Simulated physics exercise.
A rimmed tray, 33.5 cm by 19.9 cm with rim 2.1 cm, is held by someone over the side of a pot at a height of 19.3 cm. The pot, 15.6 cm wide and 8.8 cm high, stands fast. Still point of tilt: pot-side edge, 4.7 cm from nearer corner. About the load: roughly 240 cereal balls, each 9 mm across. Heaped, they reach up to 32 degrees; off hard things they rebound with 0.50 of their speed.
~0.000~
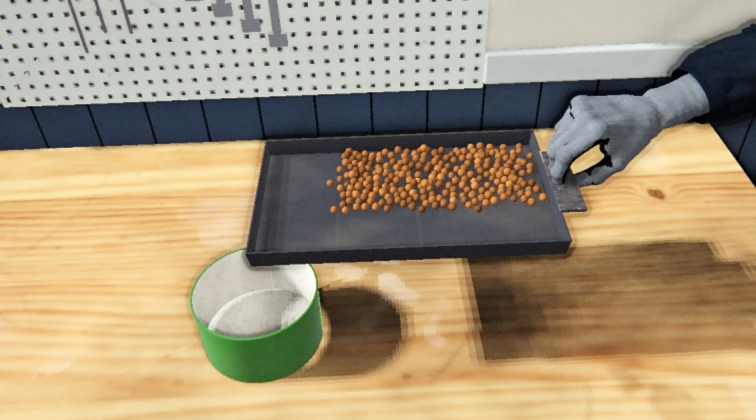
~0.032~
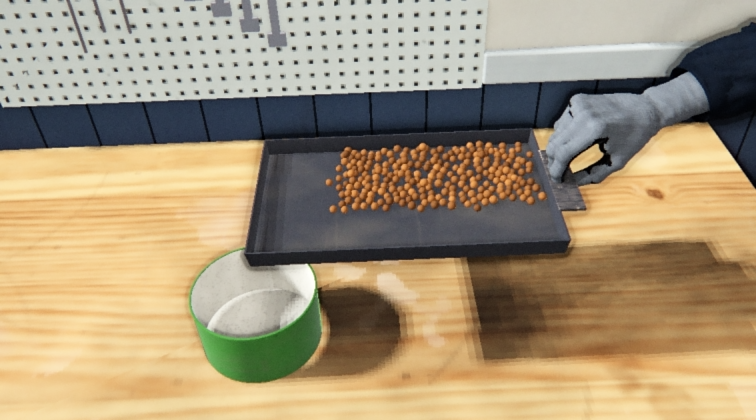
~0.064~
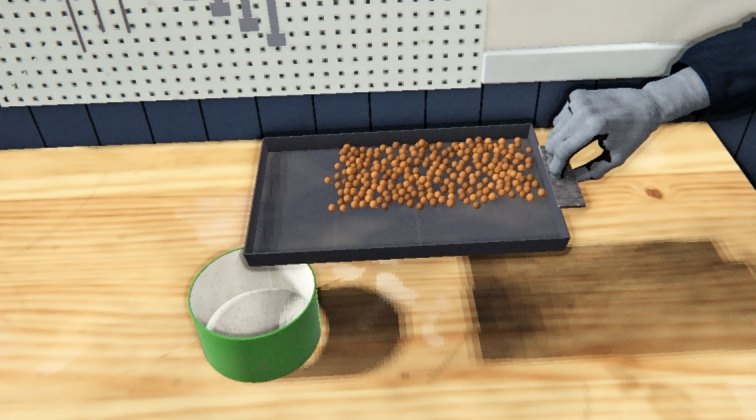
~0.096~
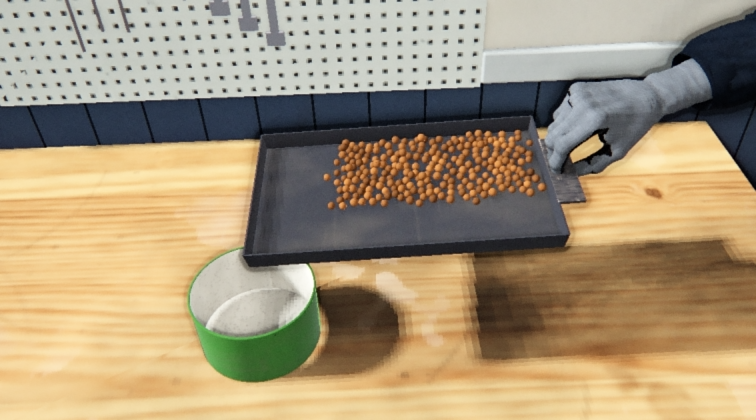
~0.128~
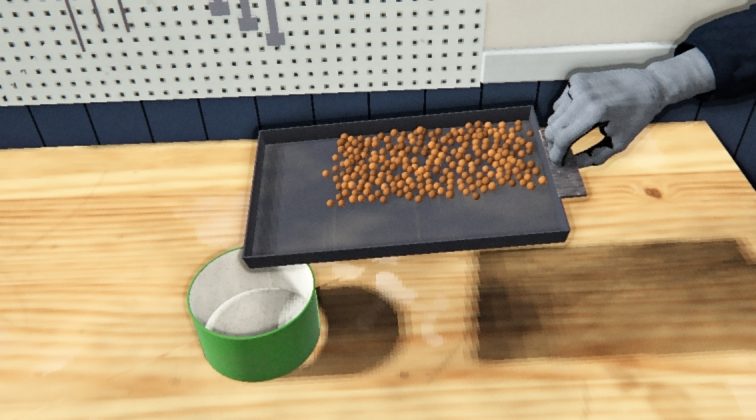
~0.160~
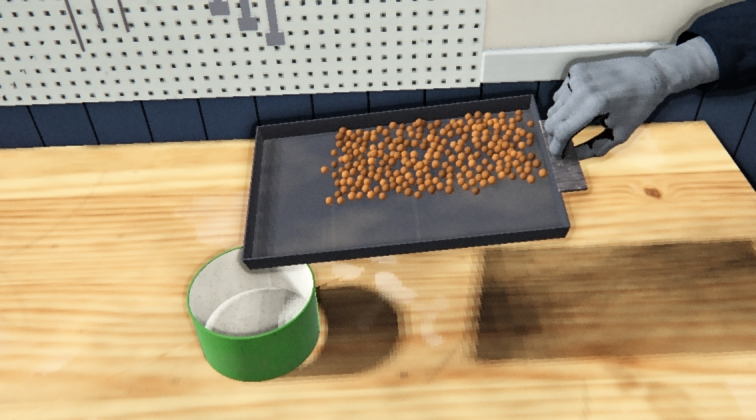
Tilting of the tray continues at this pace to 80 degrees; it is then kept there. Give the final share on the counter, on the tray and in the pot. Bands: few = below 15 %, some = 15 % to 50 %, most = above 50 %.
Counter: Most, tray: Some, pot: Few.
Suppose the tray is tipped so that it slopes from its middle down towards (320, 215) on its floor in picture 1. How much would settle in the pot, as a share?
Estimate: Some 20 per cent.
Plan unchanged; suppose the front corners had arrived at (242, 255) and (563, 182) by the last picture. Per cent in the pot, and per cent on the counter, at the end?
Pot 15 % / counter 70 %.
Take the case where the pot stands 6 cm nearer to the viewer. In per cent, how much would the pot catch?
Result after the change: About 40 in a hundred.
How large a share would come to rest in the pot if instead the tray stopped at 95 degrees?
Then about 20 per cent.
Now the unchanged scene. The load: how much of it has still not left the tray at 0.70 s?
Of the load, some 90 percent.
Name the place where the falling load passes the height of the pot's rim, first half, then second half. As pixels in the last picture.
At roughly (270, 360) first, later on at (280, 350).
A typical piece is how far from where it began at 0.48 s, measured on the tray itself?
I'd say close to 5 centimetres.
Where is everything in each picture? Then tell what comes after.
The first picture shows tray tilt 0 degrees, front corners at (249, 252) and (568, 239); middle of the pieces at (433, 178); pot at (254, 289).
The second picture shows tray tilt 0 degrees, front corners at (248, 252) and (568, 238); middle of the pieces at (432, 177).
The third picture shows tray tilt 2 degrees, front corners at (247, 252) and (567, 236); middle of the pieces at (431, 174).
The fourth picture shows tray tilt 4 degrees, front corners at (246, 253) and (567, 232), lowest corner left front; middle of the pieces at (430, 169).
The fifth picture shows tray tilt 7 degrees, front corners at (245, 255) and (567, 228), lowest corner left front; middle of the pieces at (430, 163).
The sixth picture shows tray tilt 11 degrees, front corners at (245, 257) and (567, 224), lowest corner left front; middle of the pieces at (429, 157); pot at (251, 288). Its pace works out near 105 degrees a second.
After 0.48 s, tilt 44 degrees; the tray holds 100 %, the pot 0 %.
After 0.70 s, tilt 67 degrees; the tray holds 90 %, the pot 0 %.
After 1.03 s, tilt 80 degrees; the tray holds 50 %, the pot 5 %.
At rest (2.3 s), counter 60 %, tray 35 %, pot 5 %.
